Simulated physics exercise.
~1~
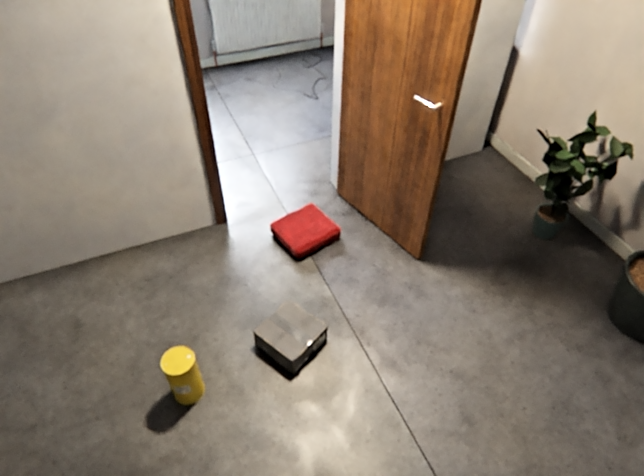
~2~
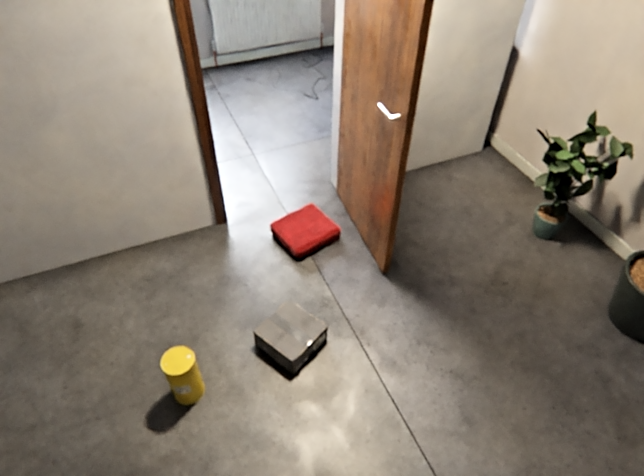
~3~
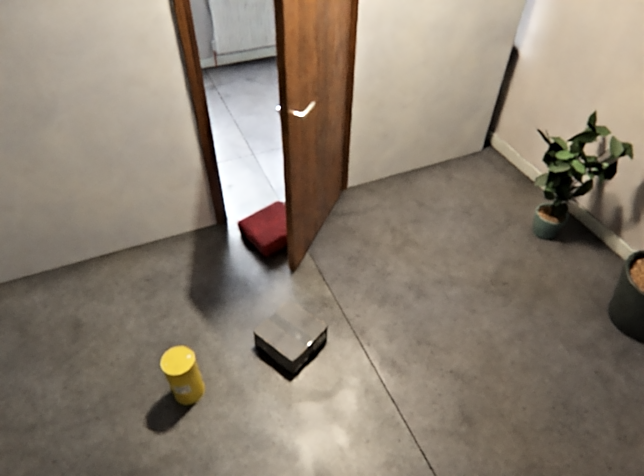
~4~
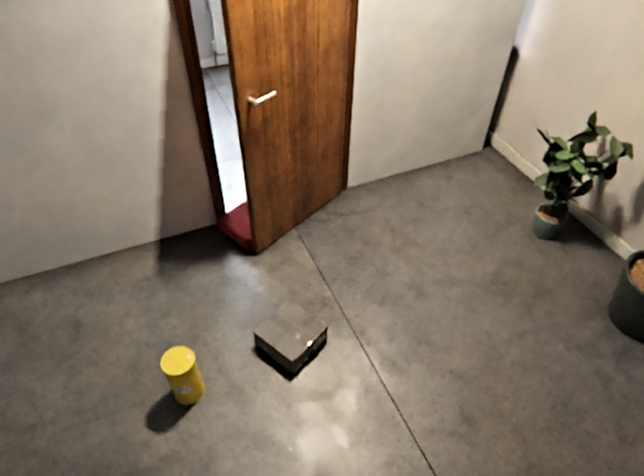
We see a wooden door standing open with a red cushion, a grey parcel and a yellow canister on the floor; the door swings toward closing, pushes the cushion left into the doorway, and ends still slightly ajar against it, the parcel and canister unmoved.
